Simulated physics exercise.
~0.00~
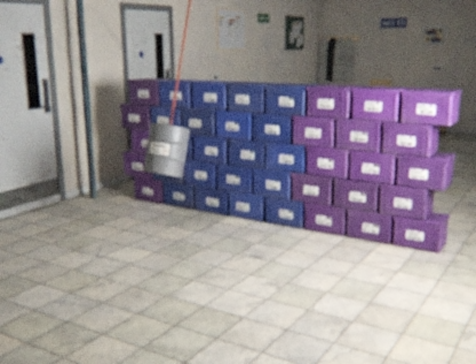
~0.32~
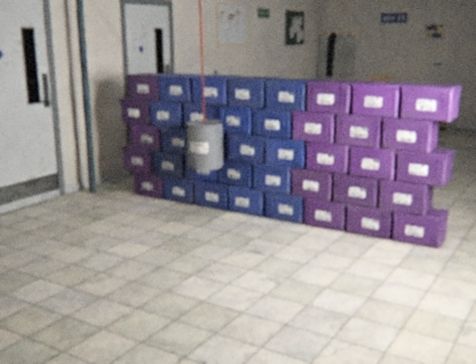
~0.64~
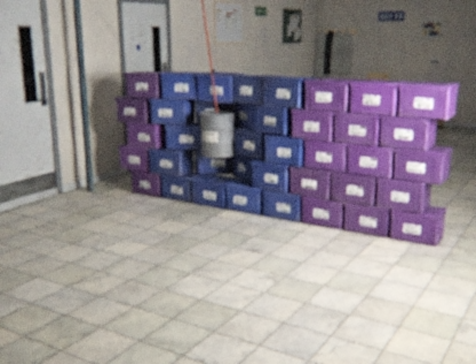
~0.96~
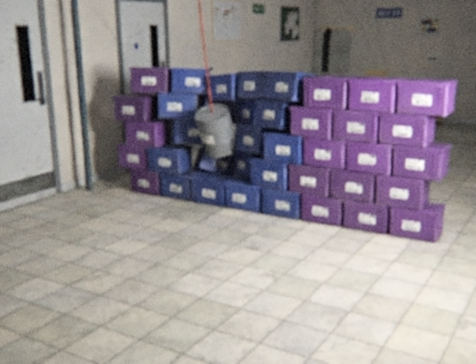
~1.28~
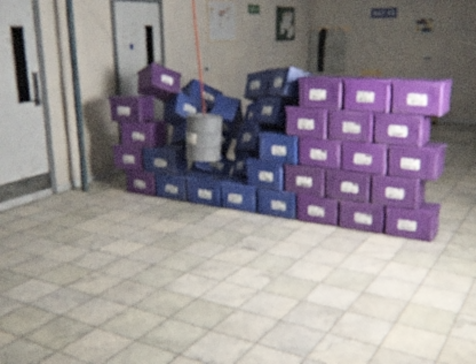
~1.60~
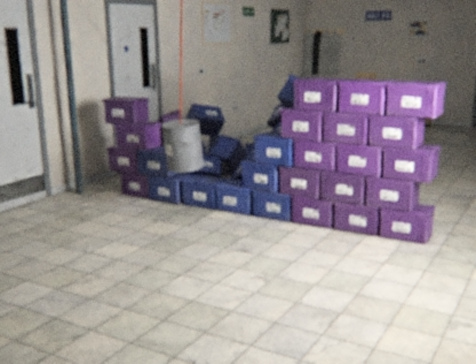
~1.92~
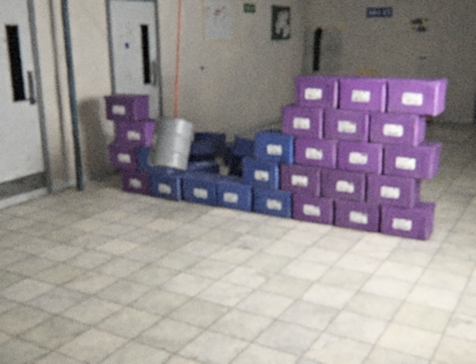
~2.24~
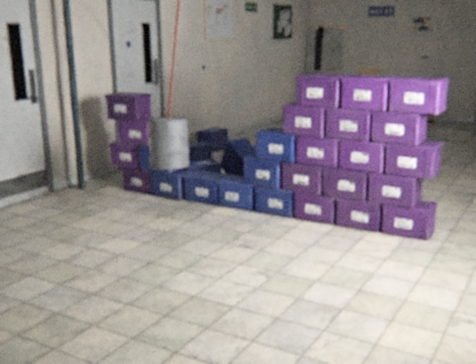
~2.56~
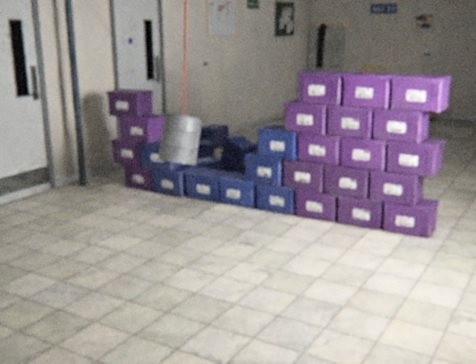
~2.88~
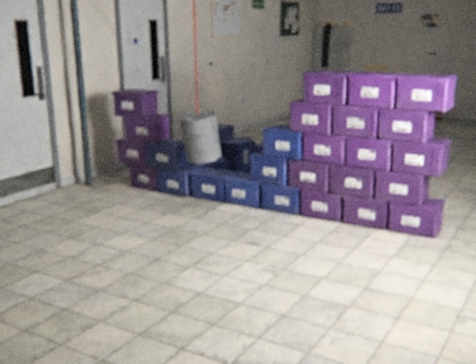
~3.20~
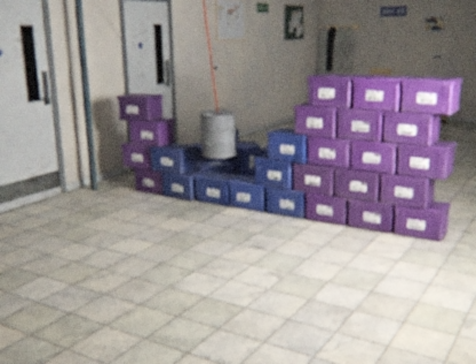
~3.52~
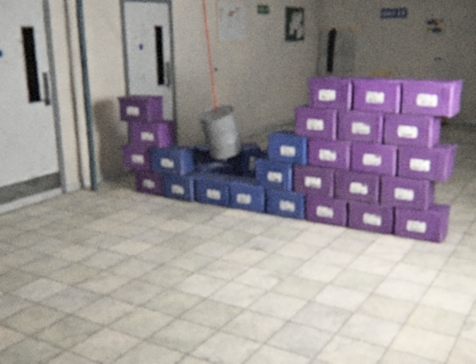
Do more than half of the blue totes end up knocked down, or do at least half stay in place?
More than half of the blue totes end up knocked down, leaving a wide gap in the wall with only the lower and side ones still in place.
